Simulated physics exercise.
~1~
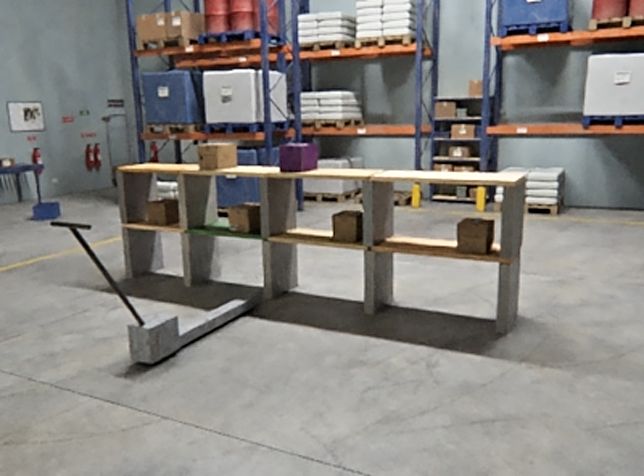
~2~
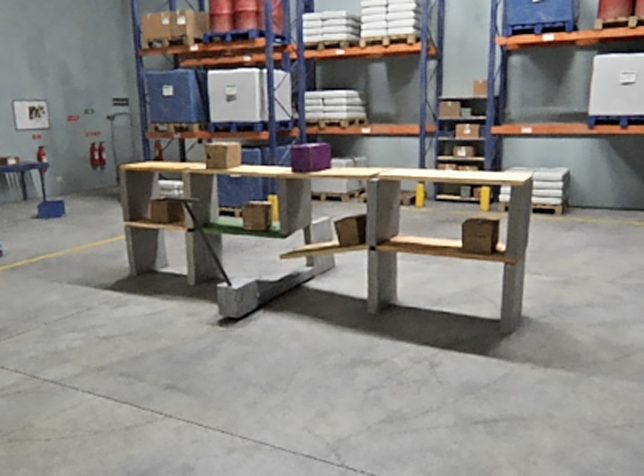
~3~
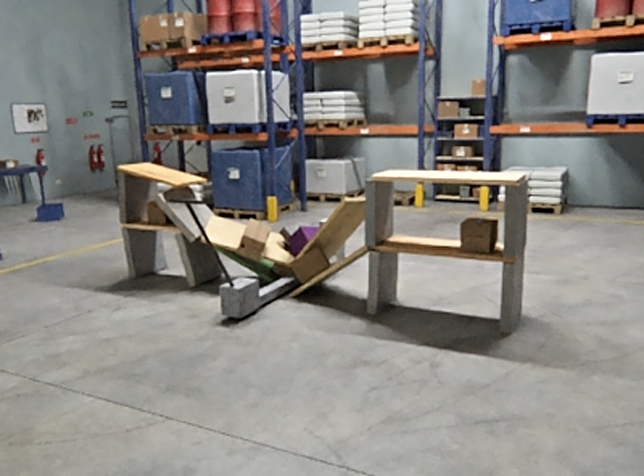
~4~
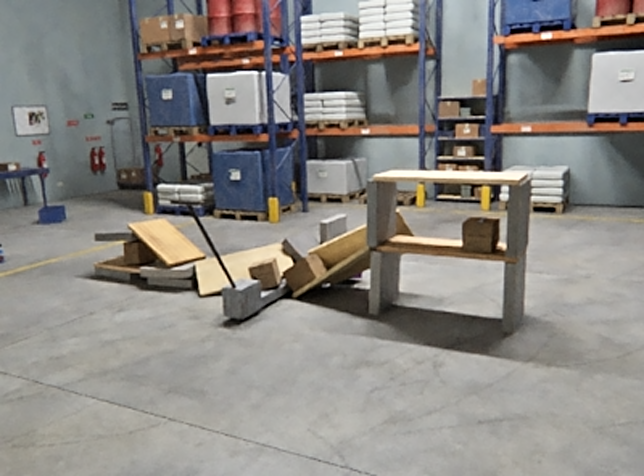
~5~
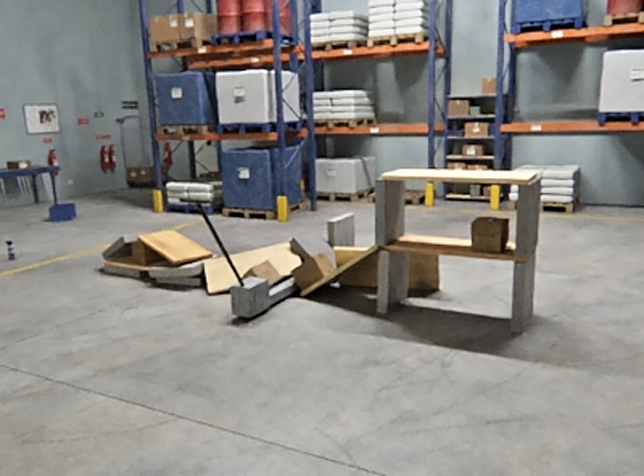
A long two-tier rack of boards on grey blocks stood in a warehouse until a narrow floor jack slid into its base. The middle sagged and dropped its cartons, then the left side collapsed too, leaving only the right-hand section standing with one carton inside.
